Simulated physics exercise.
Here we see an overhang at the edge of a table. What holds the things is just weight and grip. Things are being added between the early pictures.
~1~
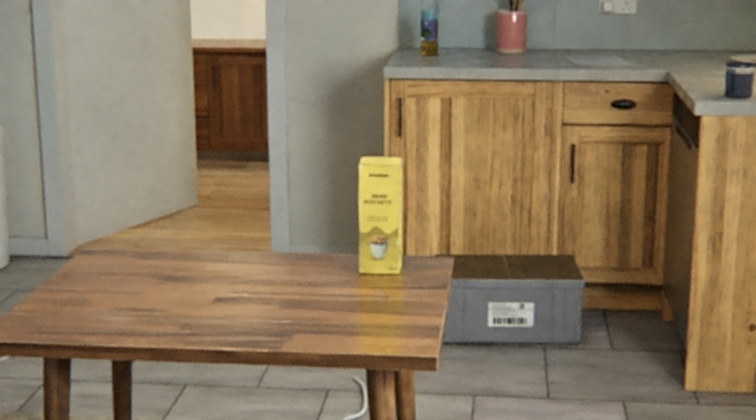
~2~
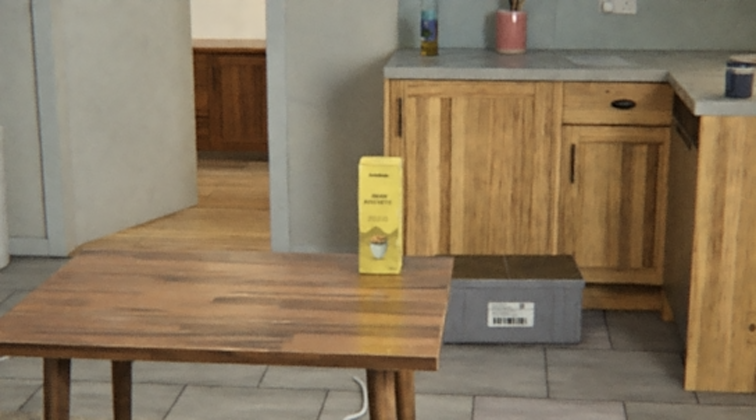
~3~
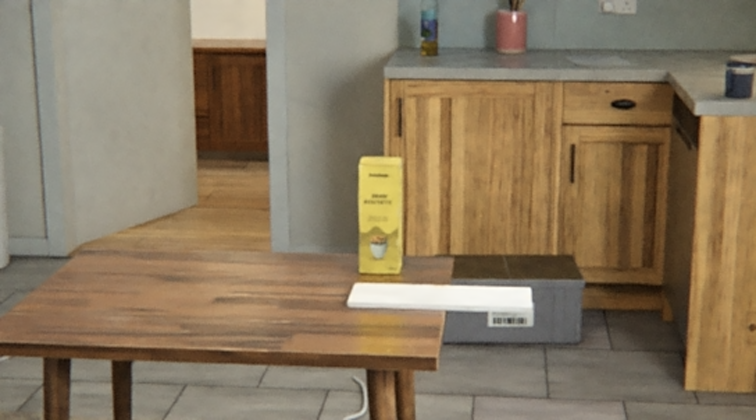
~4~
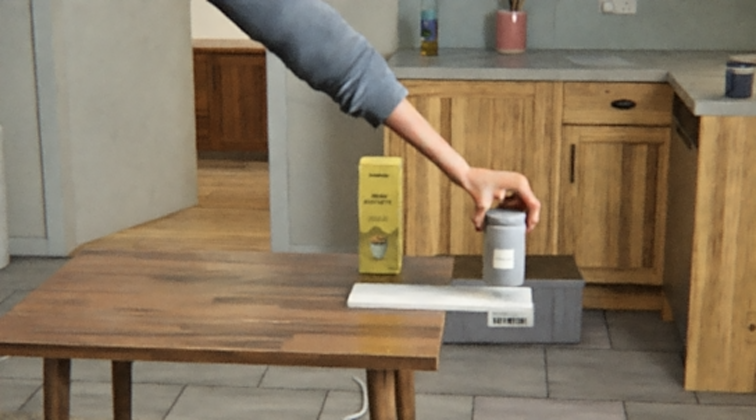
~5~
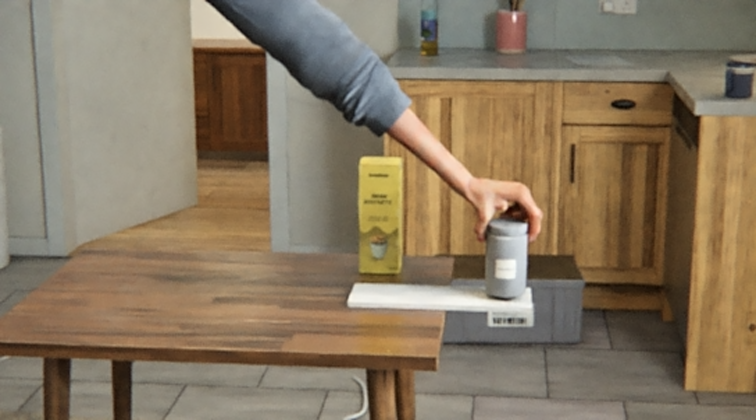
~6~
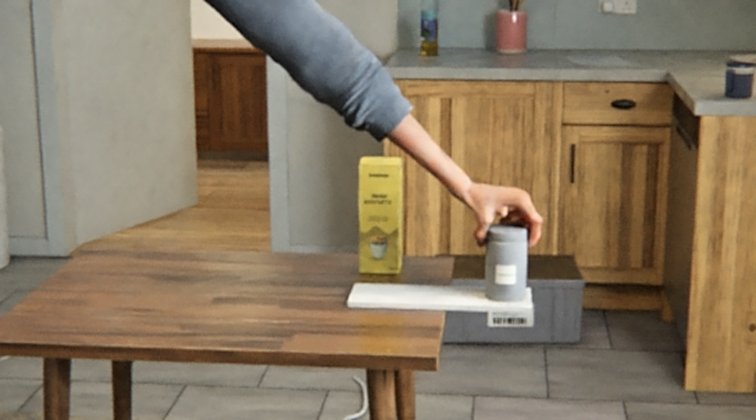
A hand sets a grey jar on a white board jutting past the wooden table's edge.
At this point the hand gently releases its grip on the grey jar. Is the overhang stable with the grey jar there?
The result is a fall.
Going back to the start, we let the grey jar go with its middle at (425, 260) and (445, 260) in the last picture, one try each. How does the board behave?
In the first case it stays on the table; in the second case it keeps its balance.
Then, 0.40 s after the last picture, grey jar now down on the floor or falling; white board on its side.
Then, 0.50 s after the last picture, white board now down on the floor or falling.
Then, 0.60 s after the last picture, things are still on the move.
Then, 0.70 s after the last picture, as before.
At rest, down on the floor or falling, grey jar and white board; yellow carton in place. The board comes down.
